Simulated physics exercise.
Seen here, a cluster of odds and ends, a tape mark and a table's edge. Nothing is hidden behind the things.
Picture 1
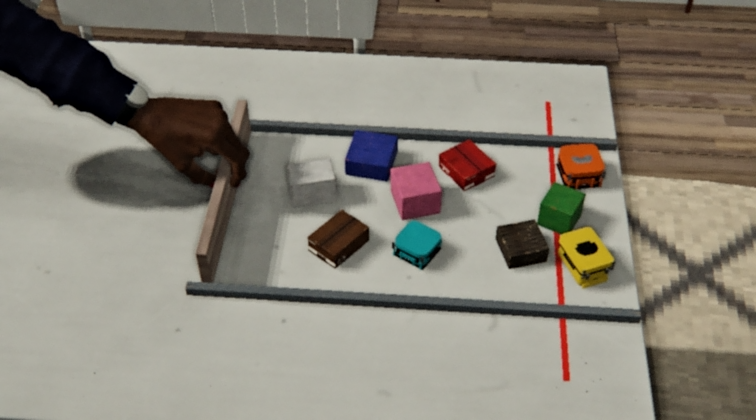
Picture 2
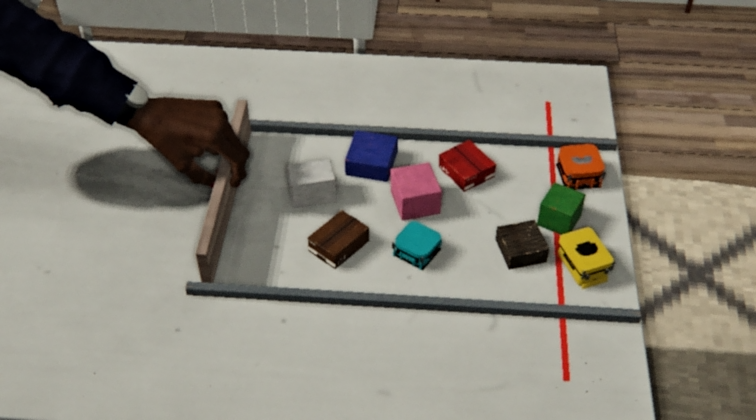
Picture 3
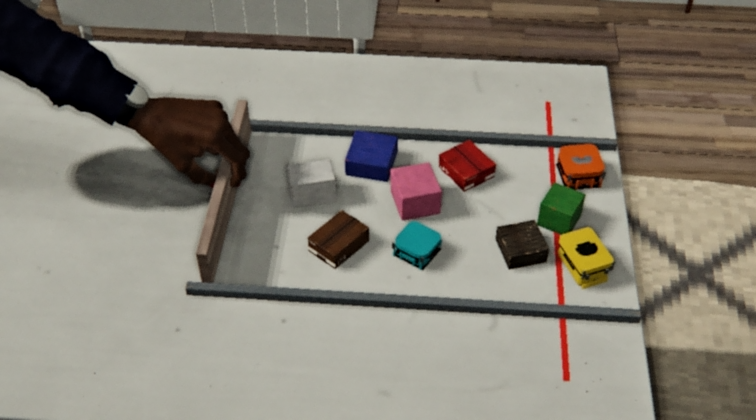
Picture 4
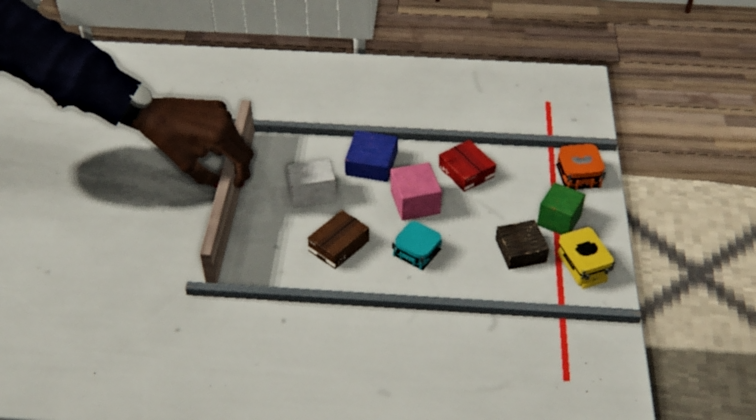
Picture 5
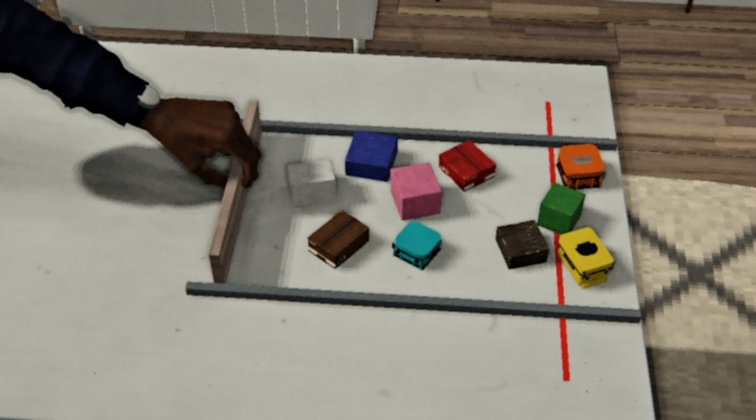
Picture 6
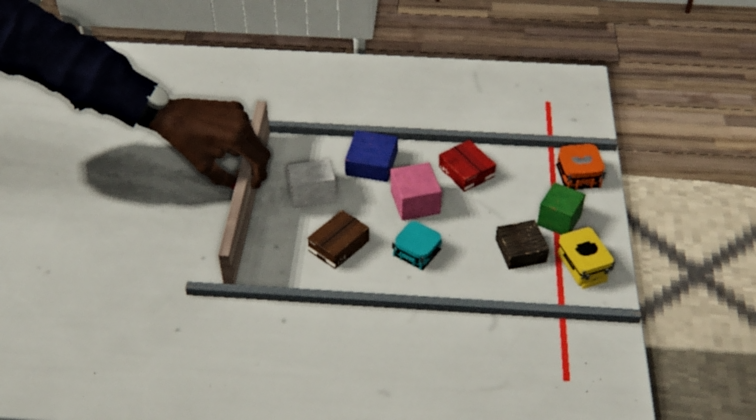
A hand slides a wooden board slightly right toward colourful blocks that stay still.
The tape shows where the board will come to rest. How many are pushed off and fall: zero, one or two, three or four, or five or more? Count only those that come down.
The number that fall off is three or four.
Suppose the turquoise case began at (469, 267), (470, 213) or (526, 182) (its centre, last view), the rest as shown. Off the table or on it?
In turn it remains up; drops off; falls.
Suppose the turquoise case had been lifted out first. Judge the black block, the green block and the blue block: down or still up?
The black block is kept, the green block goes over, the blue block stays on.
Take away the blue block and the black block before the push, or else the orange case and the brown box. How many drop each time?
First 2, then 2.
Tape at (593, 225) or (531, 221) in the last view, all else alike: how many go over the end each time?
The counts: 7 and 3.
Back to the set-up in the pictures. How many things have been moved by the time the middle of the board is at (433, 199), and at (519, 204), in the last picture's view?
At the one place 7, at the other 10.
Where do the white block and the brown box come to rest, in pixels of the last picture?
The white block stops around (580, 203); the brown box around (577, 244).
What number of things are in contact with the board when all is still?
3 of them.
Soon after, none off yet; orange case at rest near (580, 168); yellow case at rest near (584, 258); green block at rest near (561, 210).
At rest, the number that fall off is three or four; fallen, black block, green block, yellow case and orange case.
